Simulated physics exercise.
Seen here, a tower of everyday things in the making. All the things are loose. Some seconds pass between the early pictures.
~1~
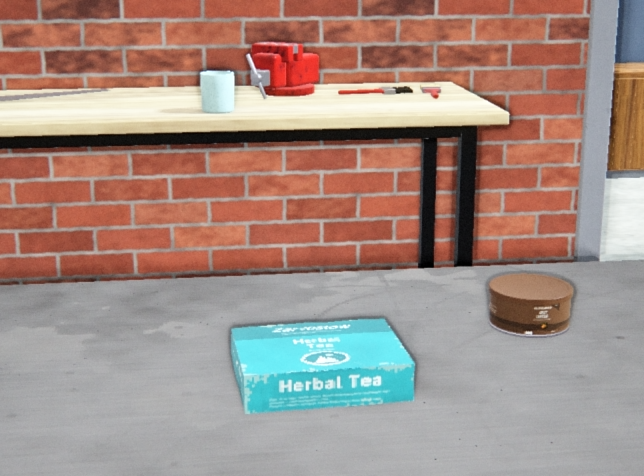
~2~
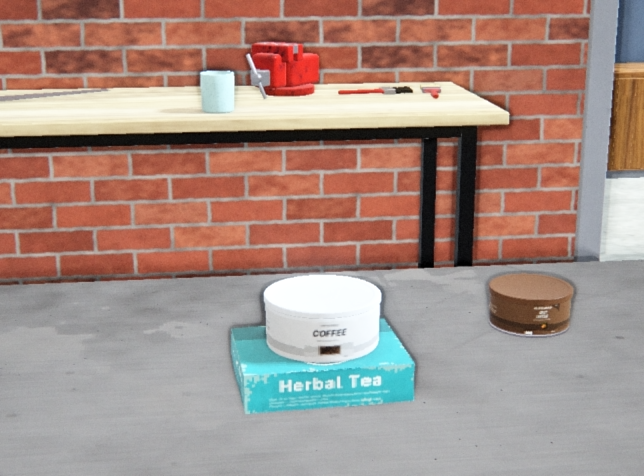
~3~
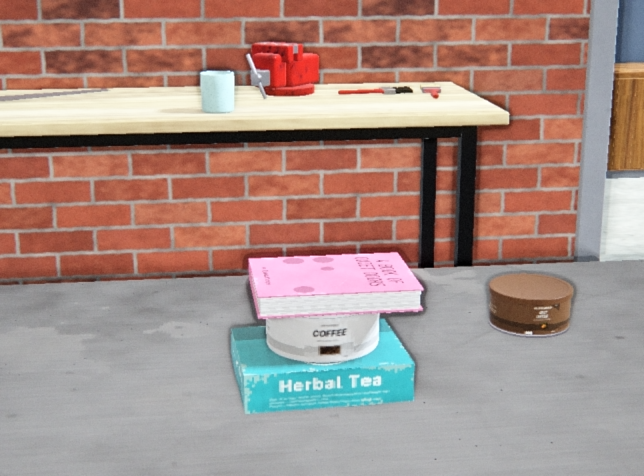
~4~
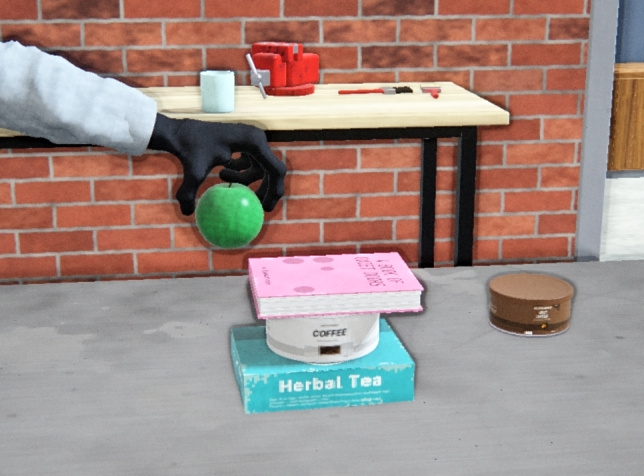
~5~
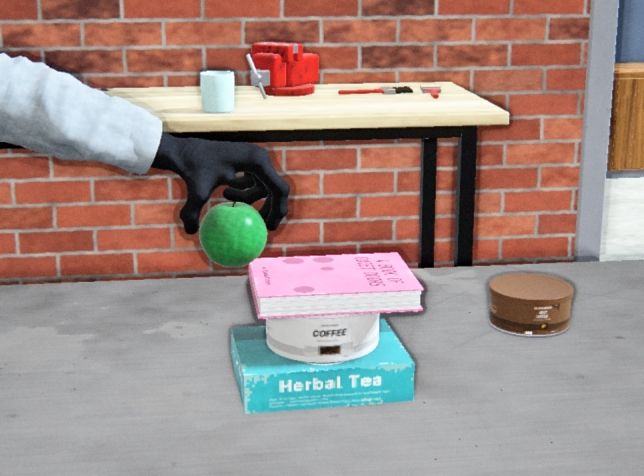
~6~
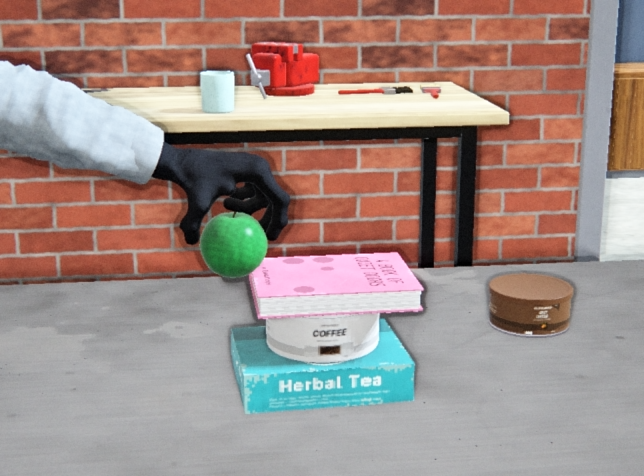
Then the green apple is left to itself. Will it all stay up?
It loses its balance.
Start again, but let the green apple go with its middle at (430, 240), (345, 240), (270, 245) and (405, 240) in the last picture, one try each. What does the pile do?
First try: It loses its balance; second try: It stays up; third try: It keeps its balance; fourth try: It holds.
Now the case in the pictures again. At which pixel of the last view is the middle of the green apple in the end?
Around (174, 360).
Then, 0.30 s on from there, green apple now fallen.
Then, 0.40 s on from there, things are still on the move.
Then, 1.20 s on from there, nothing new.
In the end, fallen, green apple; the other 4 unmoved. At the end, from the last picture's camera, green apple near (174, 361). The pile comes apart.
